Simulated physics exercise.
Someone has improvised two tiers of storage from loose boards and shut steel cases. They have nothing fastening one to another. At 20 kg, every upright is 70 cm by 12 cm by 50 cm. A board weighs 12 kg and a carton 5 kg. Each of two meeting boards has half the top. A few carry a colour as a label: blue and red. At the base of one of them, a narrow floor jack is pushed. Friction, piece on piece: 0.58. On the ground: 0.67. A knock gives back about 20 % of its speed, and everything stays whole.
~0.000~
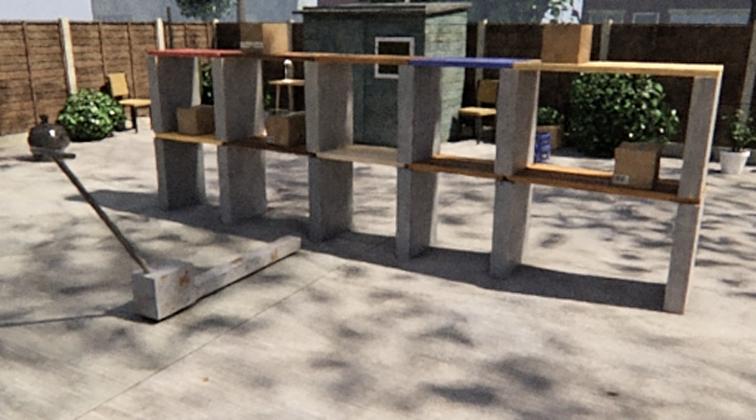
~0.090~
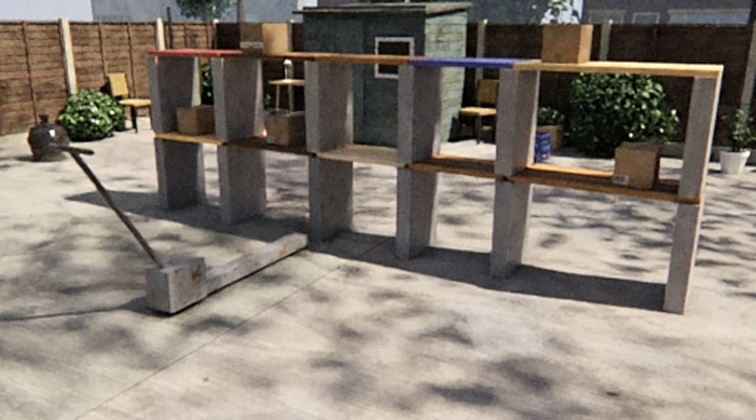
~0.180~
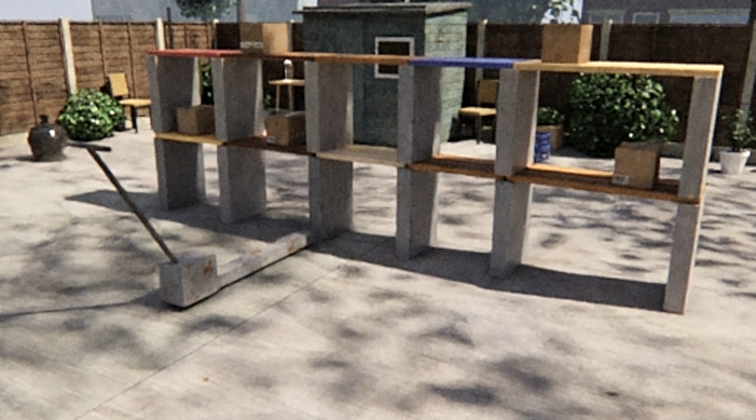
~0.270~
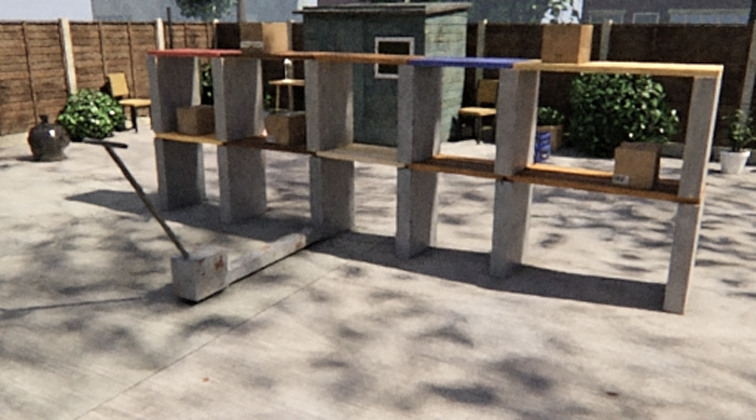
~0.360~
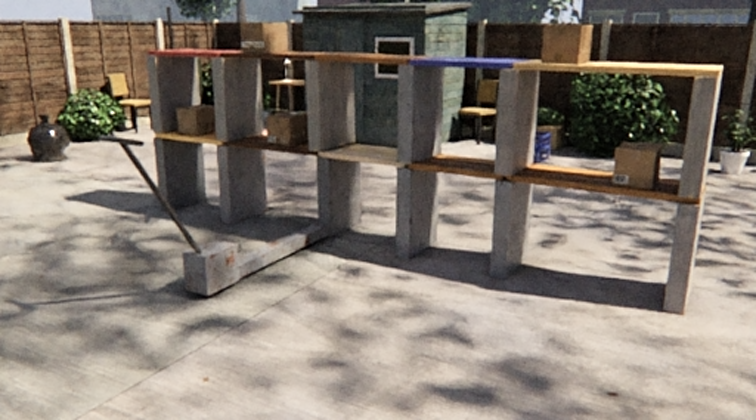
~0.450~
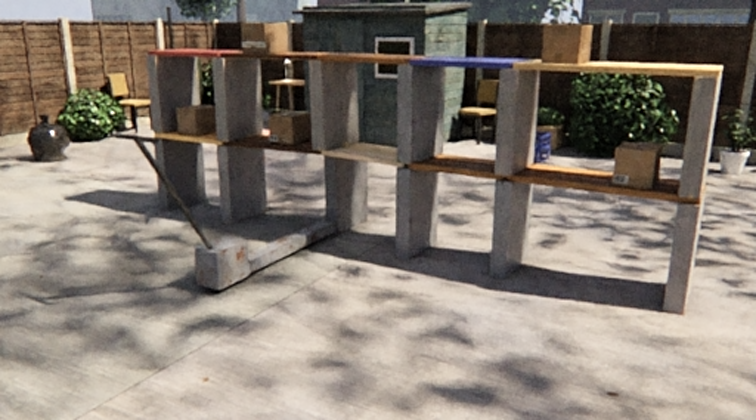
A long, low device with a slanted handle slides right, pushing a shelf upright slightly rightward.
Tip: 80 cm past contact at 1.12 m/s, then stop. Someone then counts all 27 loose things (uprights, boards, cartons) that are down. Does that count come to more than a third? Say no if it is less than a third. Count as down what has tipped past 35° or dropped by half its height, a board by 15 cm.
Yes.
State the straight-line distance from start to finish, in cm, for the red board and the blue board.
Moved: Red 190, blue 170.
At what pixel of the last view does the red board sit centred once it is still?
I'd point at about (101, 180).
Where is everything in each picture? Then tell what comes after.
In the first frame (places mark the middle of the side facing us), jack tip (293, 244) 28 cm short; blue board (457, 64); red board (182, 54); nothing disturbed.
Jack tip (300, 240) 18 cm short; blue board (457, 64), in the second frame.
Jack tip (308, 237) 8 cm short; blue board (457, 64), in the third frame.
Jack tip (315, 233) 22 mm in; blue board (458, 64), in the fourth frame.
Jack tip (322, 230) 12 cm in; blue board (458, 64); 3 disturbed, none down, in the fifth frame.
Jack tip (329, 227) 22 cm in; blue board (458, 64); red board (182, 54); 7 disturbed, none down, in the sixth frame.
After 1.56 s, 10 of the 27 pieces down; red board leaning 16°, 34 cm lower; blue board leaning 9°, 15 cm lower.
After 2.20 s, 23 of the 27 pieces down; red board leaning 7°, 1.32 m lower; blue board 63 cm lower.
At rest (4.2 s), 27 of the 27 pieces down; blue board leaning 8°, 1.19 m lower; red board 1.32 m lower. That is 100 per cent. As the last picture would show them, middles, blue board near (623, 257), red board near (101, 180).
